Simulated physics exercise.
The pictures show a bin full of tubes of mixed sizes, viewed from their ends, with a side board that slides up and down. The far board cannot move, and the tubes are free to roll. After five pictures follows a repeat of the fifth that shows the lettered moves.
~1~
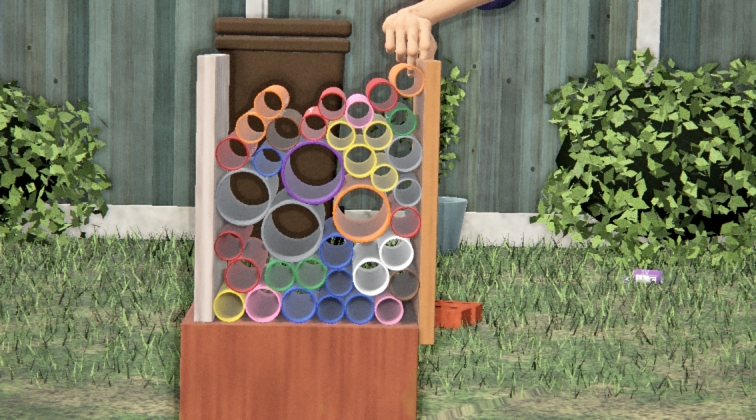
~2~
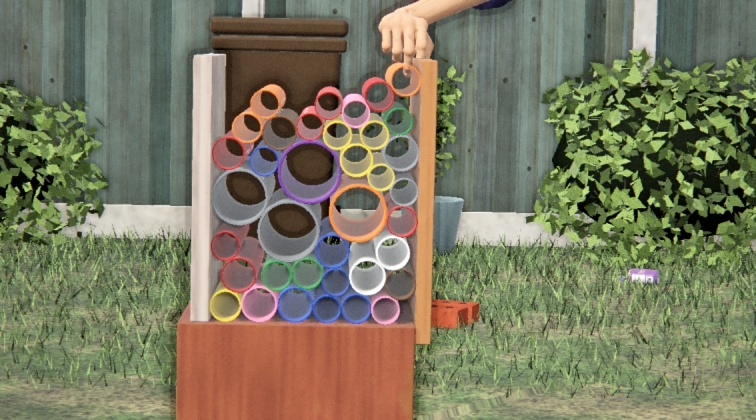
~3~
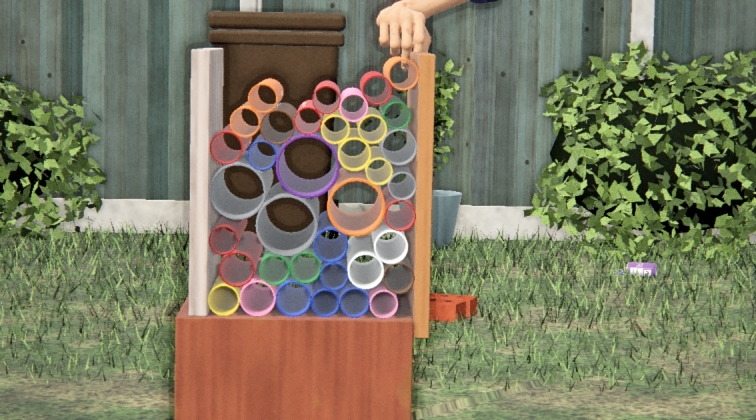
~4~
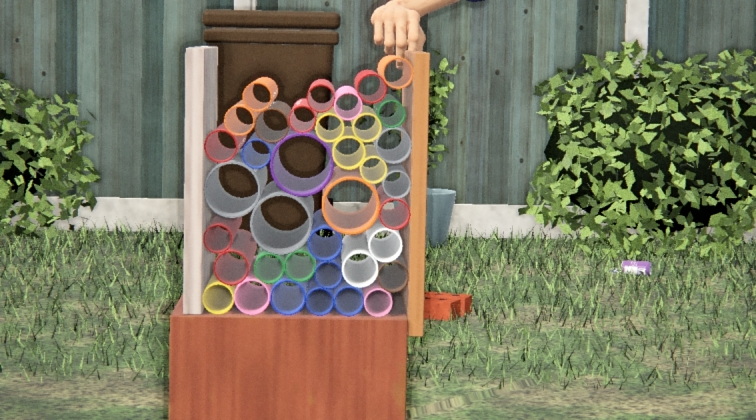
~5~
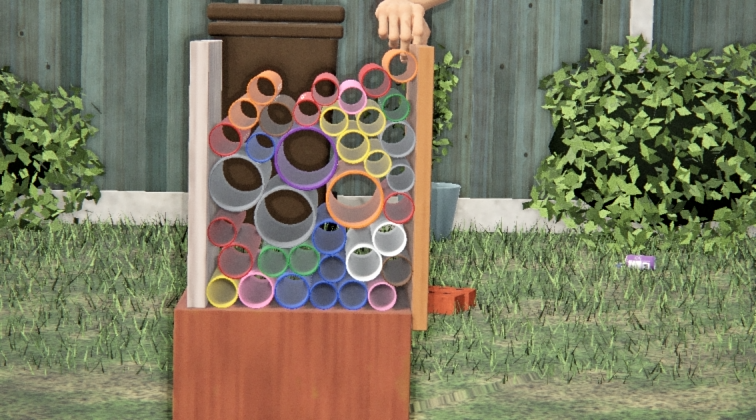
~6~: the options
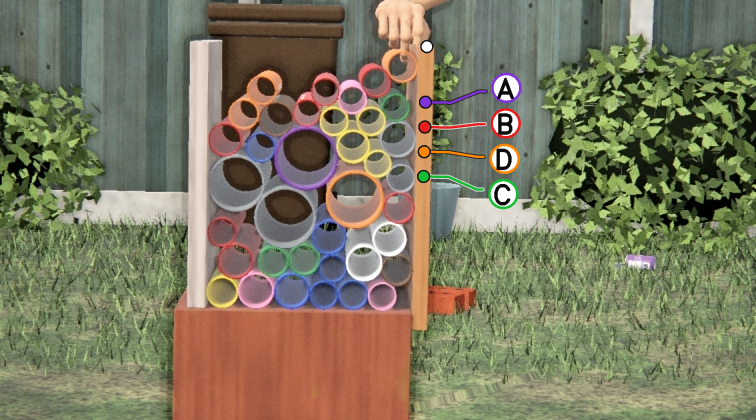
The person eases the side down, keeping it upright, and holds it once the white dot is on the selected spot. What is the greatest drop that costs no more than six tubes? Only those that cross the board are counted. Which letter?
Stop at C.
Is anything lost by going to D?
Yes.
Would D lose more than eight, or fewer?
Fewer than eight.
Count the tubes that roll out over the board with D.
With D, three.
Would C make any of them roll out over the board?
Yes.
On the copy, A at (426, 102); B at (425, 127); C at (424, 177); D at (424, 151); the white dot at (427, 47).
On C. First, top of the board (417, 105).
Then, top of the board (415, 171).
Finally, top of the board (415, 176), six out over the board.
By contrast, A one out over the board; B three out over the board; D three out over the board.
